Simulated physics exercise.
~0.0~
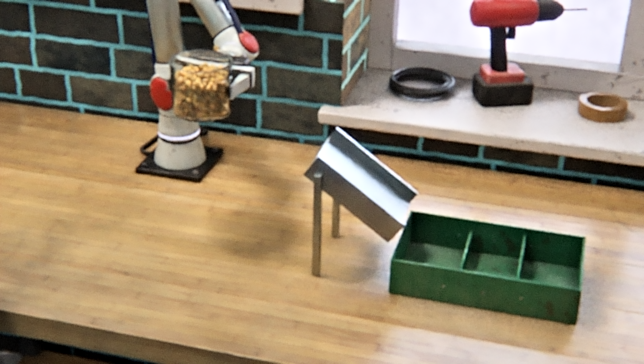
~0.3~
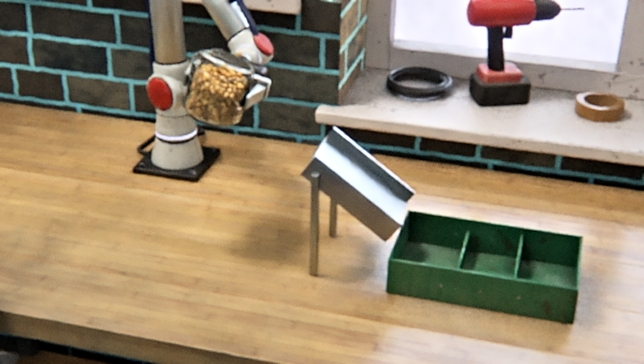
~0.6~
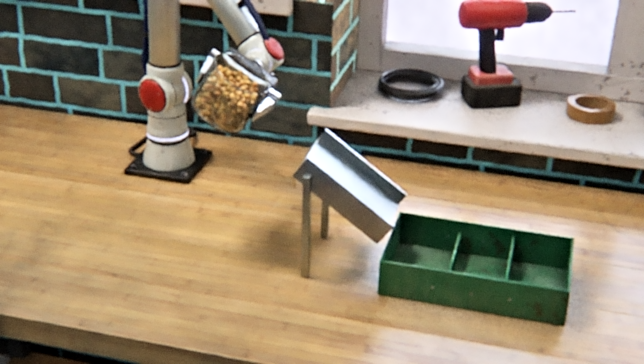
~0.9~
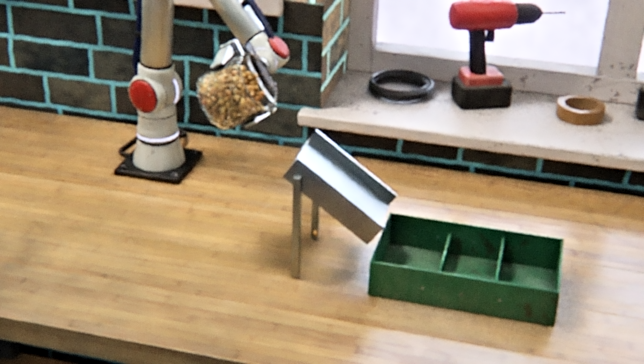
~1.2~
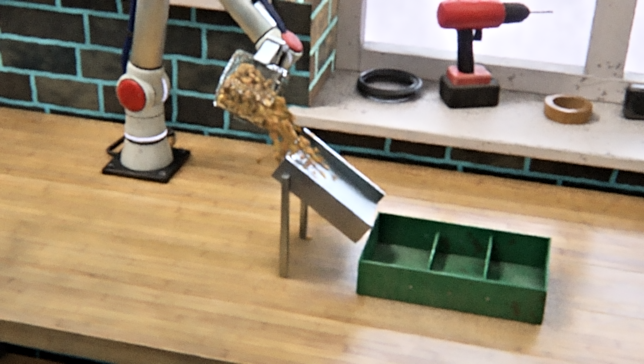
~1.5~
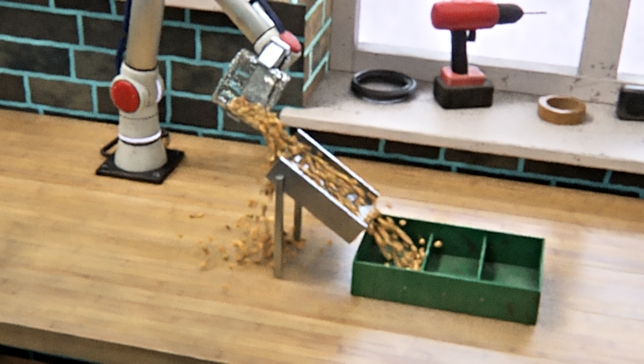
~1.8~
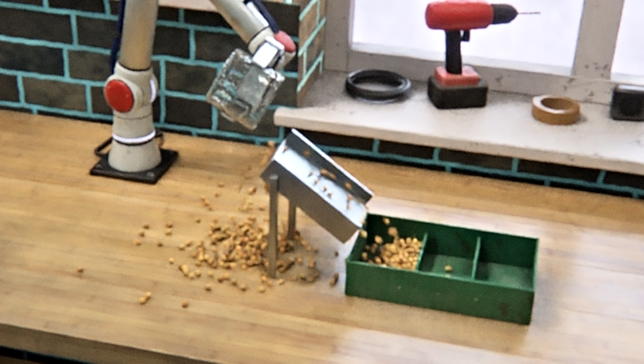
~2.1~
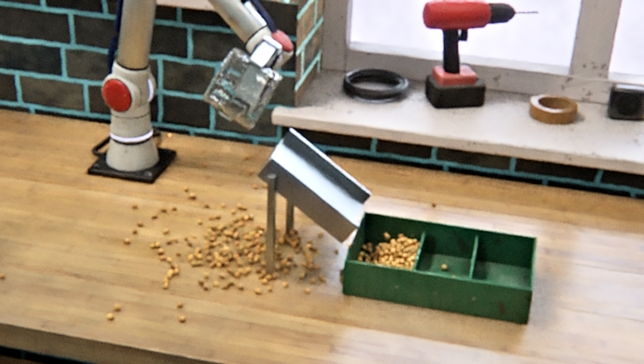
On a wooden workbench, a robot arm tips a clear cup of chickpeas over a metal chute, filling a green tray's left compartment and scattering many.
